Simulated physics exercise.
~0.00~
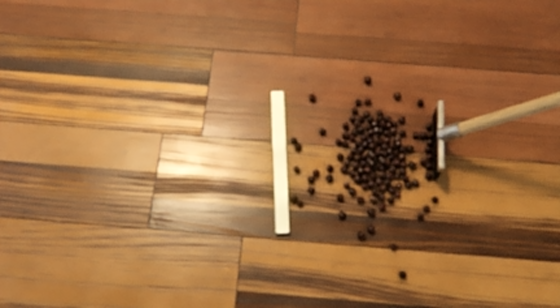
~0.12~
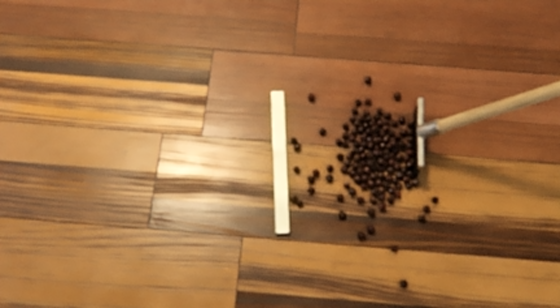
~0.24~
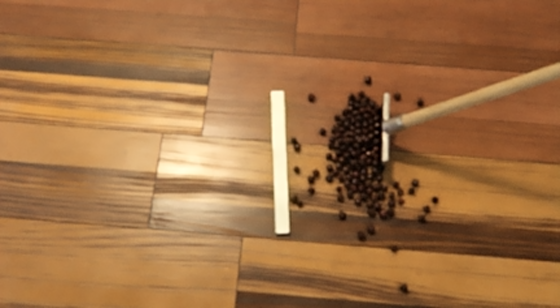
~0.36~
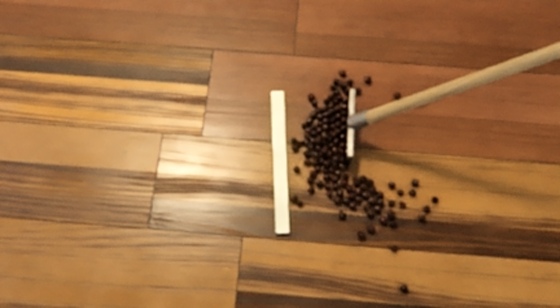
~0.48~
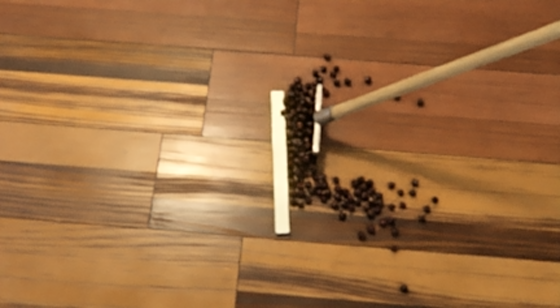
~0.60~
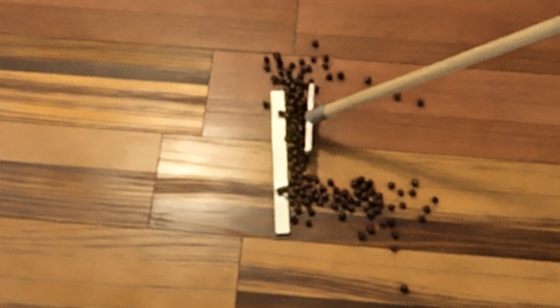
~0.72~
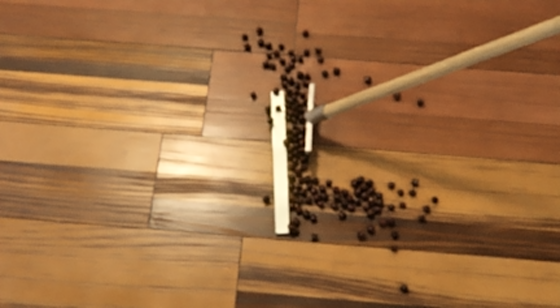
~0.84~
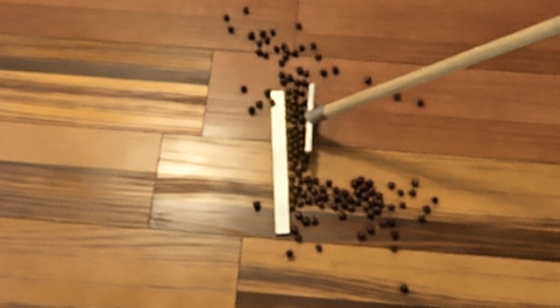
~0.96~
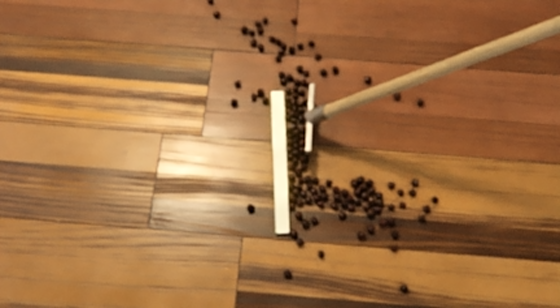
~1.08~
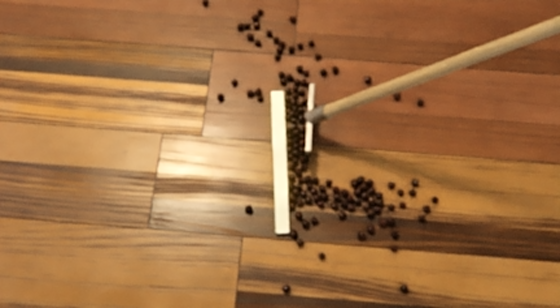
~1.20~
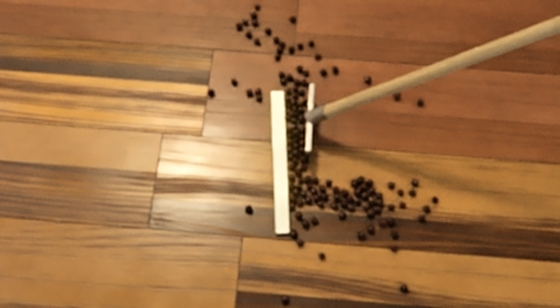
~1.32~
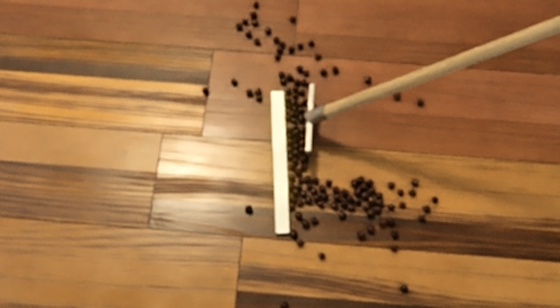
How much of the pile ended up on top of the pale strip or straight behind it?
Only a very small share did. Nearly all the balls stayed on the squeegee's side of the strip or spilled out past its ends.
A pile of dark brown balls was pushed left across a wooden floor by a long-handled squeegee until they bunched against a pale strip. The squeegee stopped just short of it, and some balls spilled around the strip's ends before settling.
